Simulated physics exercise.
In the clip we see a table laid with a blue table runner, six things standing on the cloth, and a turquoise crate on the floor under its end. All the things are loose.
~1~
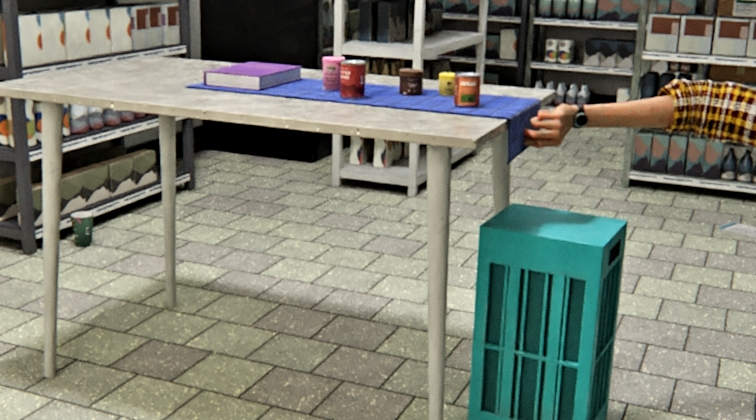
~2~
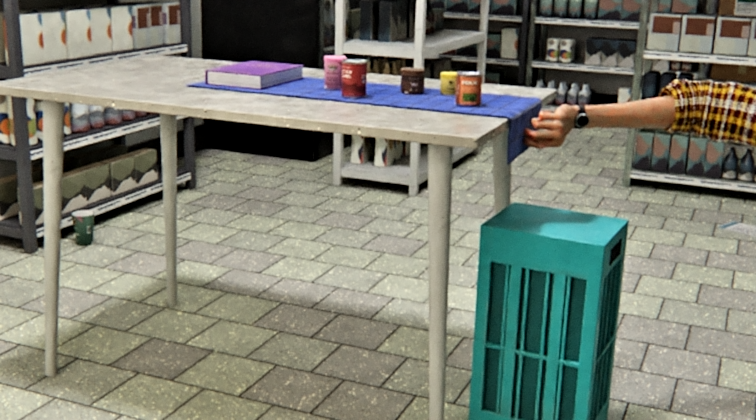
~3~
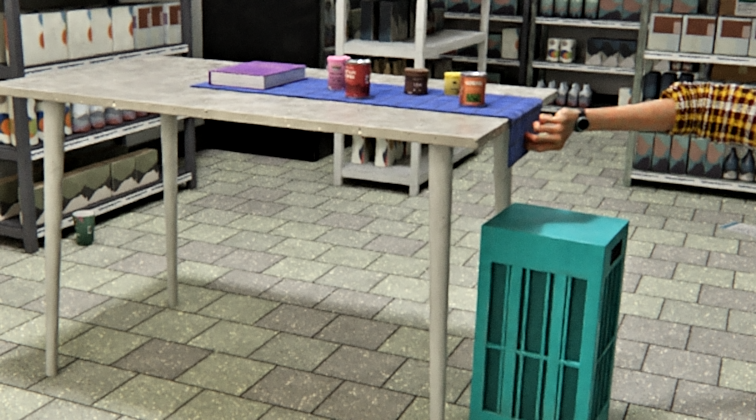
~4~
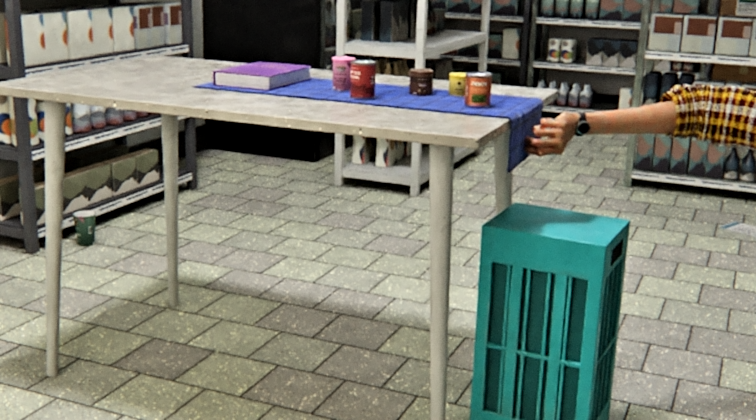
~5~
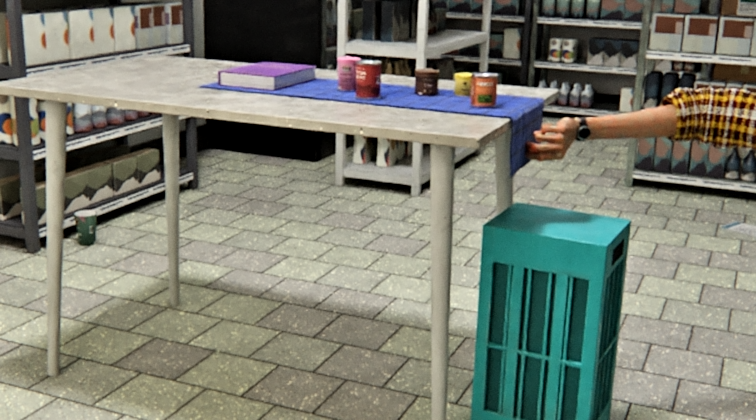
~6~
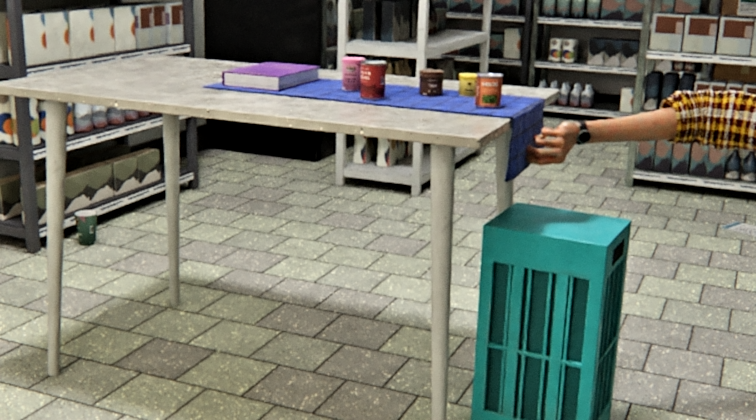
The clip opens on a pale table in a shop, with a purple box and several small cans on a blue runner above a turquoise crate. A hand at the right grips the cloth's hanging end and draws it slowly down, and the runner, box and cans shift slightly rightward together, still upright.
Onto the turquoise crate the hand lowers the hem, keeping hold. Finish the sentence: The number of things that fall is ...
The number of things that fall is one.
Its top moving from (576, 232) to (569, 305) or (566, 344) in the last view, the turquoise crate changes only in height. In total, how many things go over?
We'd see 3, then 4.
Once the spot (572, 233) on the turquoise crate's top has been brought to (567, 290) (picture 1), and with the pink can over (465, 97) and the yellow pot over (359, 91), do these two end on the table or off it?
The pink can ends up off the top and the yellow pot ends up still on top.
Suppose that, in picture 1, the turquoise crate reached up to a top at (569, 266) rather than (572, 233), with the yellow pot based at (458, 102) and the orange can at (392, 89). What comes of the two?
As for the yellow pot, it leaves the top; as for the orange can, it stays in place.
Soon after, hem near (524, 201); all still up.
After that, hem on the crate; orange can gone.
In the end, hem on the crate; orange can gone. It carries off one.
